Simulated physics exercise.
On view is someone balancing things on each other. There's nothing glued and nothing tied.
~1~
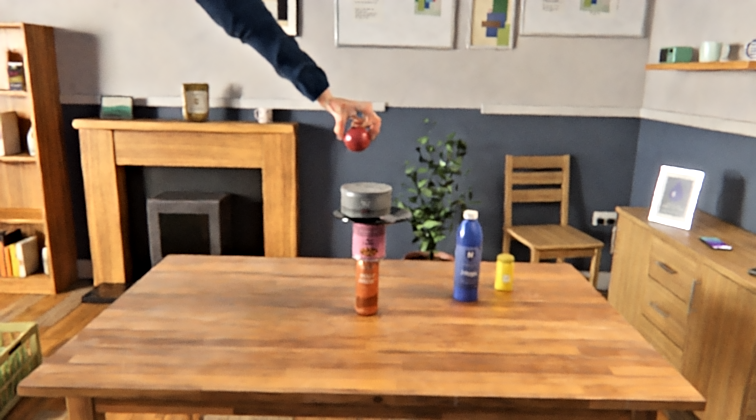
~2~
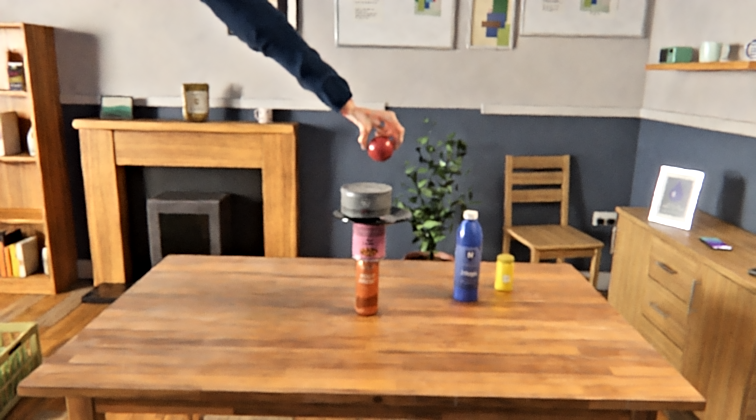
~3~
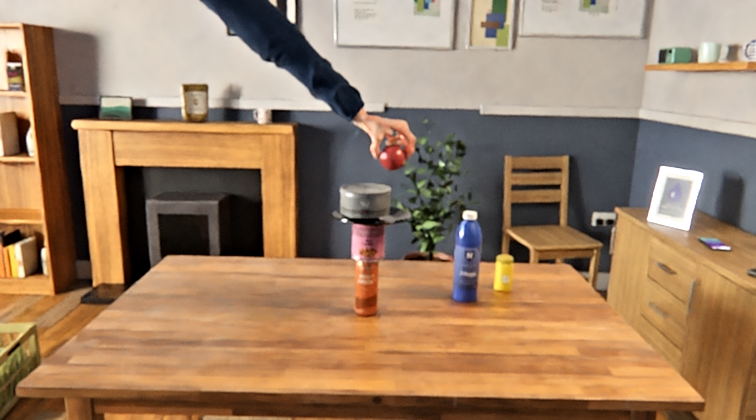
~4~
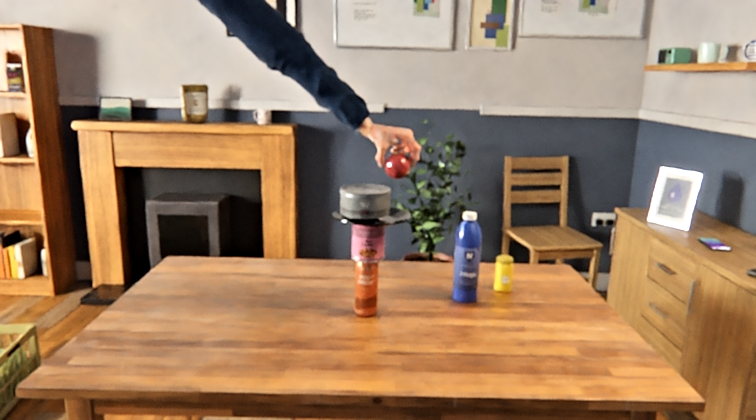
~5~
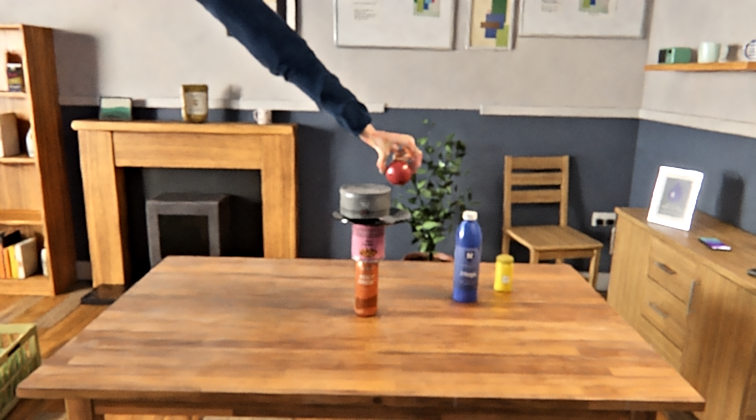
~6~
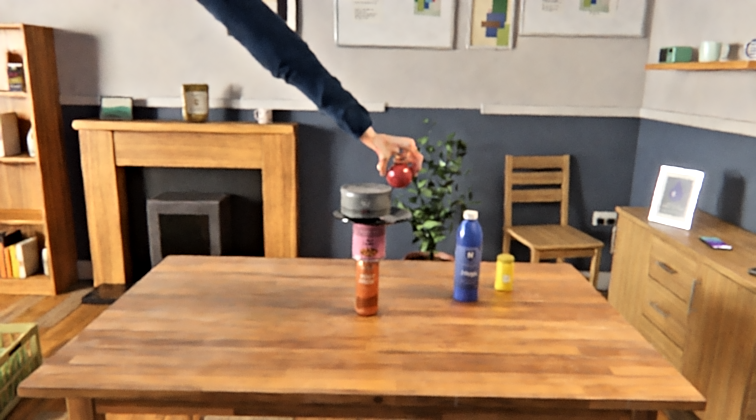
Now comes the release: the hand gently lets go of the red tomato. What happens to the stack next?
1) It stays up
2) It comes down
Option 2: It comes down.
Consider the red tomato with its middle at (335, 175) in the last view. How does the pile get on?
Next, the heap comes down.
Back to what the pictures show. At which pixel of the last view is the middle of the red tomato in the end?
Look around (519, 298) in the final frame.
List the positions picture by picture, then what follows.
The first picture shows still above its spot; red tomato (357, 139); yellow shaker (505, 273).
The second picture shows still above its spot; red tomato (381, 148).
The third picture shows still above its spot; red tomato (392, 158); grey tub (366, 200).
The fourth picture shows still above its spot; red tomato (397, 166); yellow shaker (504, 274).
The fifth picture shows still above its spot; red tomato (399, 173).
The sixth picture shows in place under the hand; red tomato (399, 175); grey tub (366, 200).
Then, 1.10 s later than the last frame, red tomato now fallen; black plate tilted by 31°; grey tub tilted by 31°.
Then, 1.30 s later than the last frame, black plate, orange can, grey tub and pink pot now fallen; blue bottle tilted by 25°.
Then, 1.70 s later than the last frame, blue bottle now fallen; yellow shaker tilted by 3°.
When it is over, fallen, blue bottle, black plate, orange can, grey tub, red tomato and pink pot; yellow shaker as before. End places, in pixels of the last picture, red tomato near (519, 299). The pile comes apart.
